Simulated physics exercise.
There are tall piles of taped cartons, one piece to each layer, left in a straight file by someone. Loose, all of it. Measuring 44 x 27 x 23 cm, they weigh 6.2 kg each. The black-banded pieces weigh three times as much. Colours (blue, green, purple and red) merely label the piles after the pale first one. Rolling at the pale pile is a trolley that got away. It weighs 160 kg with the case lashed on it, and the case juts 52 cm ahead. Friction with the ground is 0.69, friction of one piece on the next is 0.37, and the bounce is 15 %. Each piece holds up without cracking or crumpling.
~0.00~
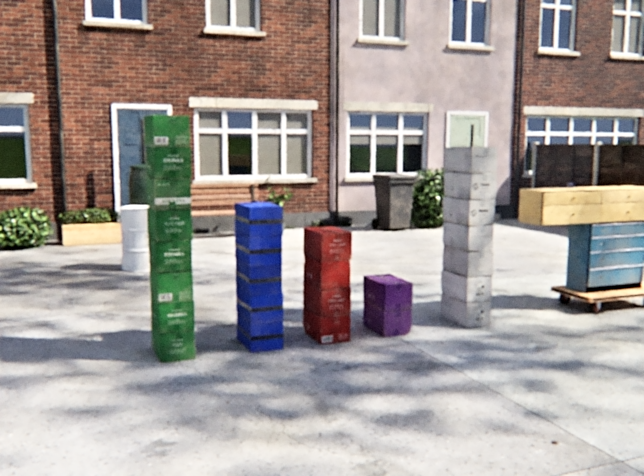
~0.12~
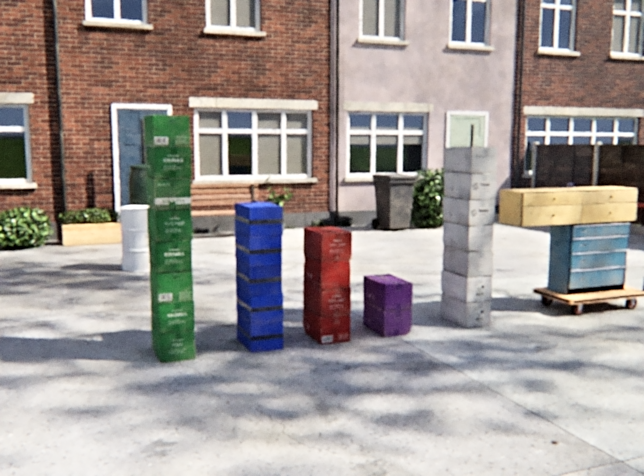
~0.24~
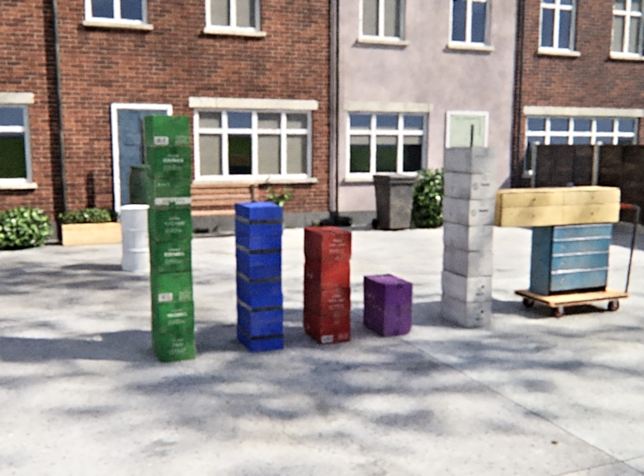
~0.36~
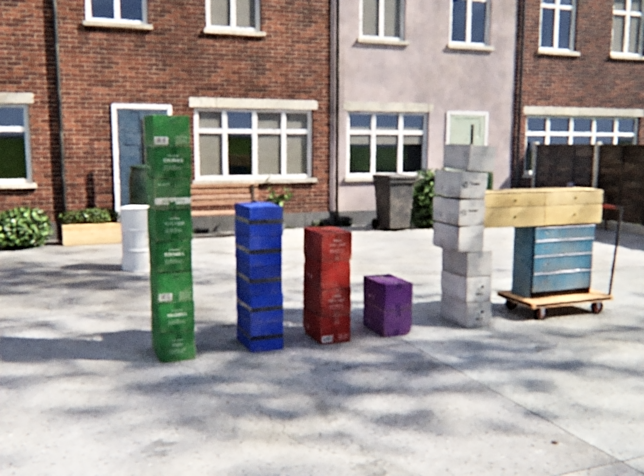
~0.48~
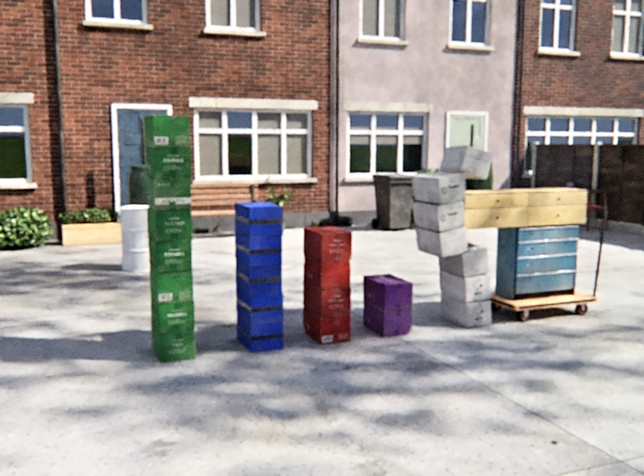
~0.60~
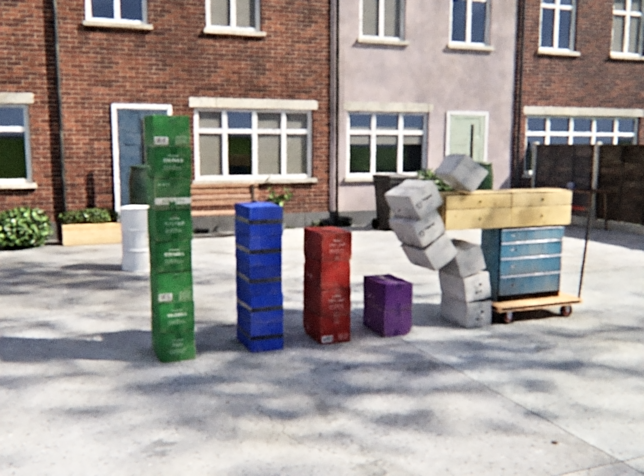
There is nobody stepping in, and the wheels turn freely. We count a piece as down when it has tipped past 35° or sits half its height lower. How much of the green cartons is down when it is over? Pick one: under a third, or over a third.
Under a third.
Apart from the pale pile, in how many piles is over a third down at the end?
The number of such piles is 0.
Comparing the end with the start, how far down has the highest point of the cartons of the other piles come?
Lower by close to 0 cm.
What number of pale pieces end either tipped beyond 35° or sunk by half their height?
I count 4 pale pieces.
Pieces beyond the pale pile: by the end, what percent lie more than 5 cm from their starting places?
20 percent.
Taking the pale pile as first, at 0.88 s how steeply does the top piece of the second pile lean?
That piece is at some 0°.
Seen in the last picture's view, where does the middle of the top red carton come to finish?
Its centre finishes around pixel (293, 248) in the last picture.
Around 0.72 s, 4 of the pale pile down; none of the 8 green cartons down (0 of 19 in all colours); top green carton unmoved.
Around 0.88 s, 4 of the pale pile down; none of the 8 green cartons down (0 of 19 in all colours); top green carton unmoved; top red carton tipped 6°.
Around 1.14 s, 4 of the pale pile down; none of the 8 green cartons down (0 of 19 in all colours); top green carton unmoved; top red carton tipped 12°.
Finally (1.9 s), 4 of the pale pile down; none of the 8 green cartons down (0 of 19 in all colours); top green carton unmoved; top red carton tipped 25°. That is 0 per cent. Seen by the last camera, middles, top green carton near (167, 131), top red carton near (293, 248).
